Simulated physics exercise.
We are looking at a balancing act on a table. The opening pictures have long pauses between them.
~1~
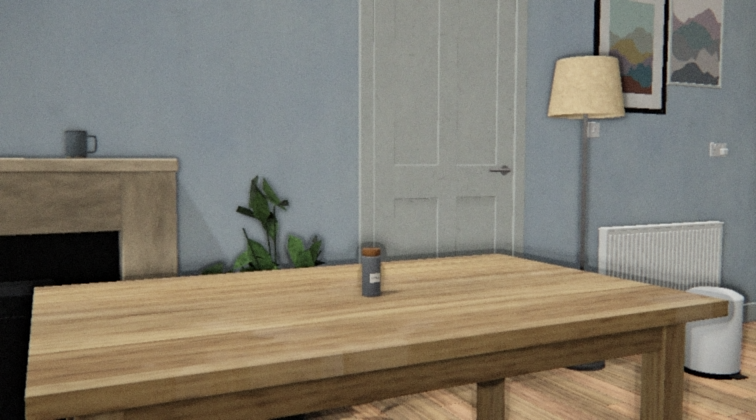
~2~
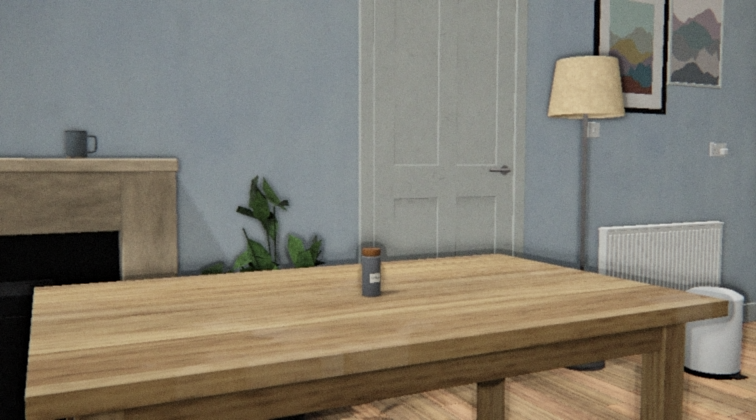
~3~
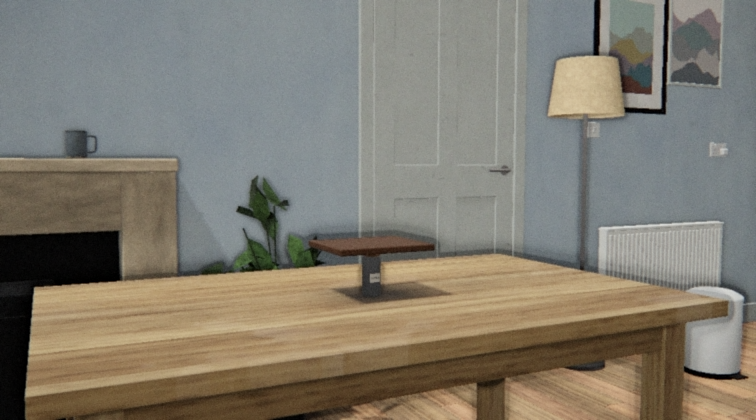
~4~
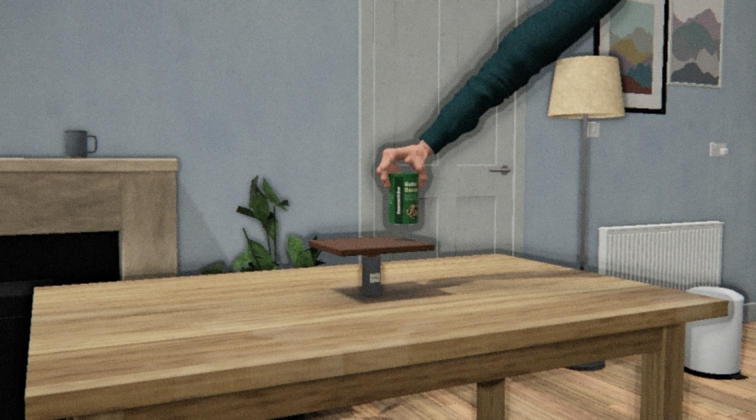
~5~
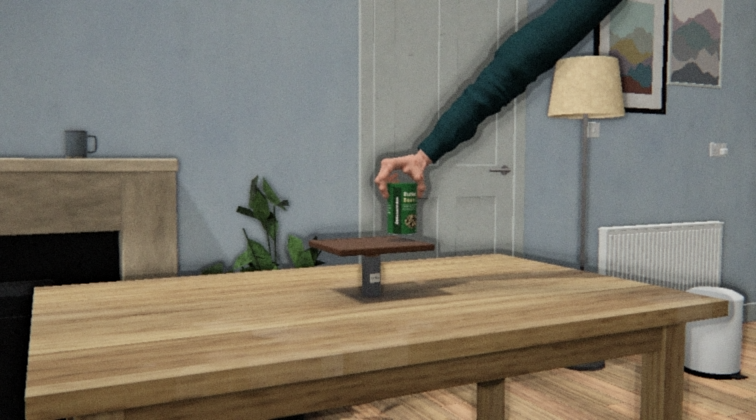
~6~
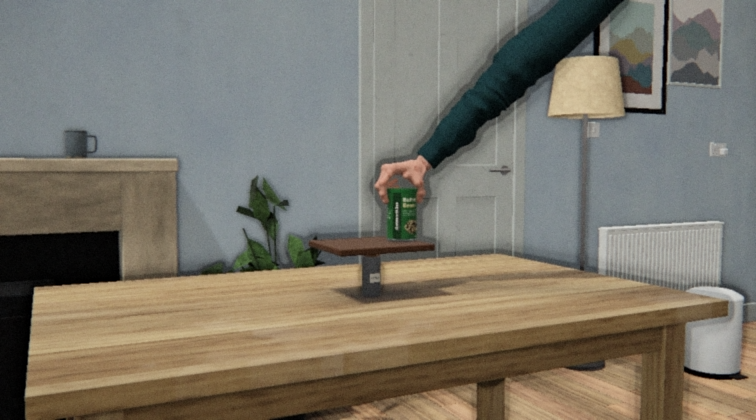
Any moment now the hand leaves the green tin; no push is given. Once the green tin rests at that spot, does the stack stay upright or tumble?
The stack tumbles.
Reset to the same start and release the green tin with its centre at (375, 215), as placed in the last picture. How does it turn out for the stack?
The stack then stays standing.
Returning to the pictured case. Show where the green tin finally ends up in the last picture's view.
Near (439, 273).
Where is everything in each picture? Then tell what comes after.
In the first frame, the last thing is not in view yet.
In the second frame, the last thing is not in view yet.
In the third frame, the last thing is not in view yet; brown lid (370, 245).
The fourth frame shows still above its spot; green tin (403, 199); brown lid (370, 245).
The fifth frame shows still above its spot; green tin (402, 209); brown lid (370, 245).
The sixth frame shows in place under the hand; green tin (402, 214); brown lid (370, 245).
Then, 0.30 s later than the last frame, green tin now fallen; brown lid tilted by 43°.
Then, 0.50 s later than the last frame, brown lid tilted by 68°.
Then, 0.80 s later than the last frame, brown lid and grey shaker now fallen.
When it is over, fallen, brown lid, grey shaker and green tin. End places, in pixels of the last picture, green tin near (439, 273). The stack gives way.
